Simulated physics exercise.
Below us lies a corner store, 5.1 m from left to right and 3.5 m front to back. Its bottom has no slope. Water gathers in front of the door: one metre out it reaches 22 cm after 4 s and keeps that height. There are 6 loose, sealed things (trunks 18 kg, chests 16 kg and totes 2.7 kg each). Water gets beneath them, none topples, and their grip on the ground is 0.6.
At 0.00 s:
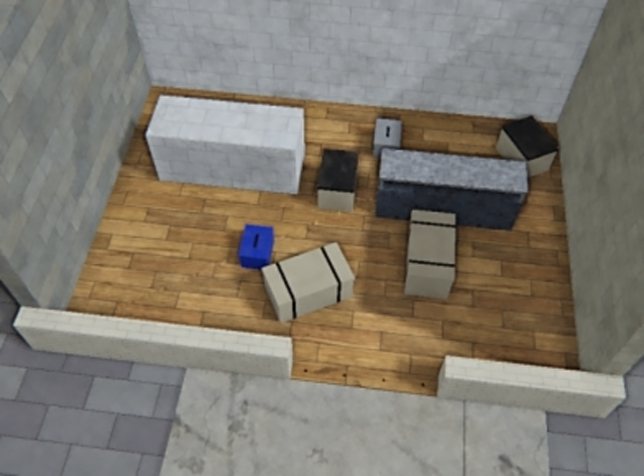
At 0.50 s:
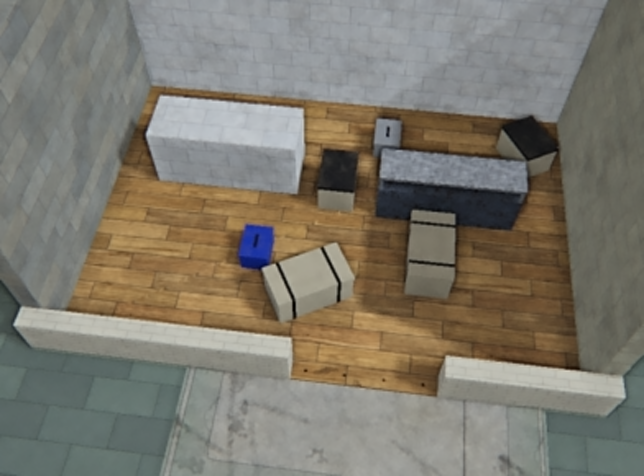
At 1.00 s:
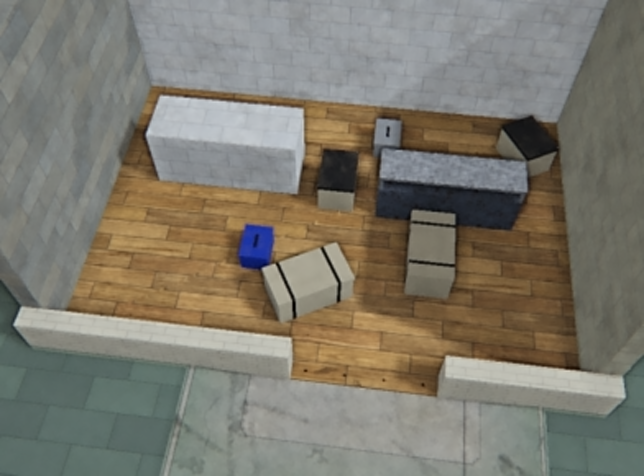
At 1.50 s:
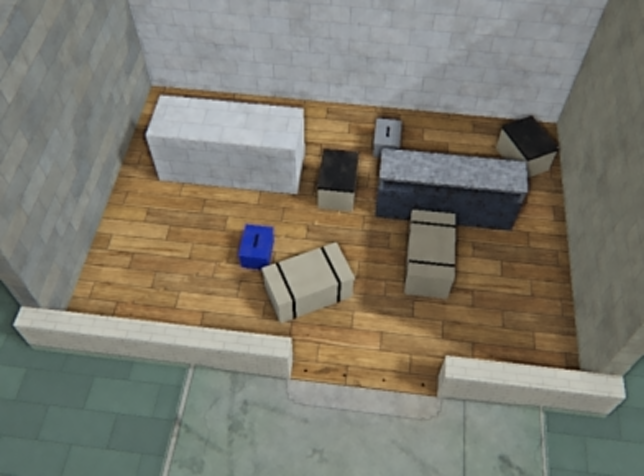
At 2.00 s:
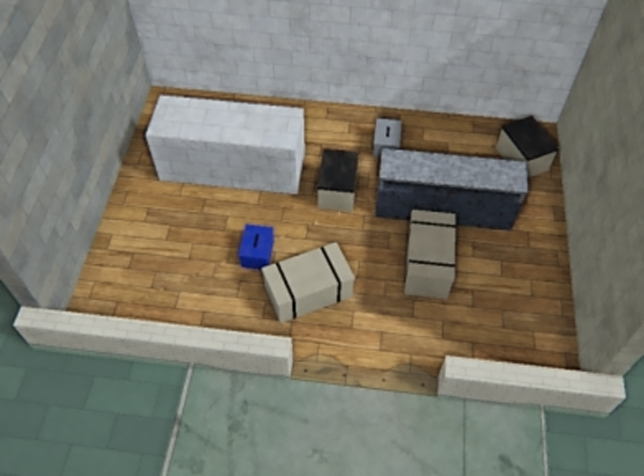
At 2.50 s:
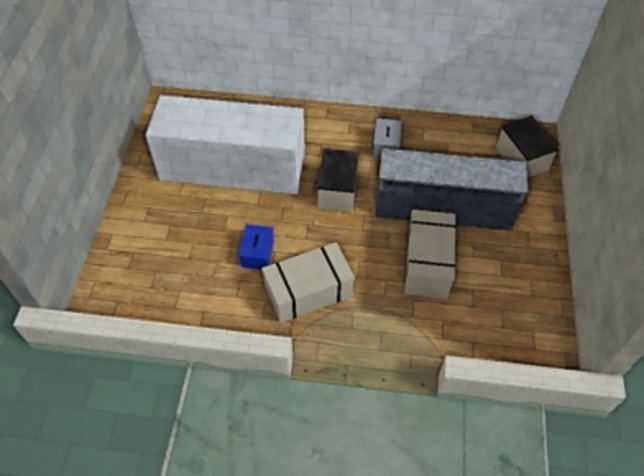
To begin with, a room with a wooden floor holds scattered boxes and a small blue container, with dry paving outside its front opening. Greenish water covers the paving at both sides, then spreads over the pale path up to the doorway. Finally, a shallow rounded patch spreads just inside, while every box stays still.
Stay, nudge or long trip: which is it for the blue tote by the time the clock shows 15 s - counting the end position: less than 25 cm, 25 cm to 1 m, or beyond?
Blue tote slides a little.
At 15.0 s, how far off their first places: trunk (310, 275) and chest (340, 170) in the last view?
In that order: 80 cm, 200 cm.
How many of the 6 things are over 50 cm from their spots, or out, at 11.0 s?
I count 6.
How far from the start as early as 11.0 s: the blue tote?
About 140 cm.
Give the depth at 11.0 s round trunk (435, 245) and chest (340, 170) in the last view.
About 11 and 11 cm.
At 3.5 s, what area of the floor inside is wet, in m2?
Some 2.0 m2.
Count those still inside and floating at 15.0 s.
At that moment 6.
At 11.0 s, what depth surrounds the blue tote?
About 8 cm.
After 3.5 s the blue tote is near (256, 241), 0.0 m from its start, aground; 0 afloat.
After 6.8 s the blue tote is near (177, 226), 0.9 m from its start, aground; 1 afloat.
After 11.0 s the blue tote is near (135, 308), 1.4 m from its start, afloat; 6 afloat.
After 15.0 s the blue tote is near (252, 202), 0.4 m from its start, afloat; 6 afloat.
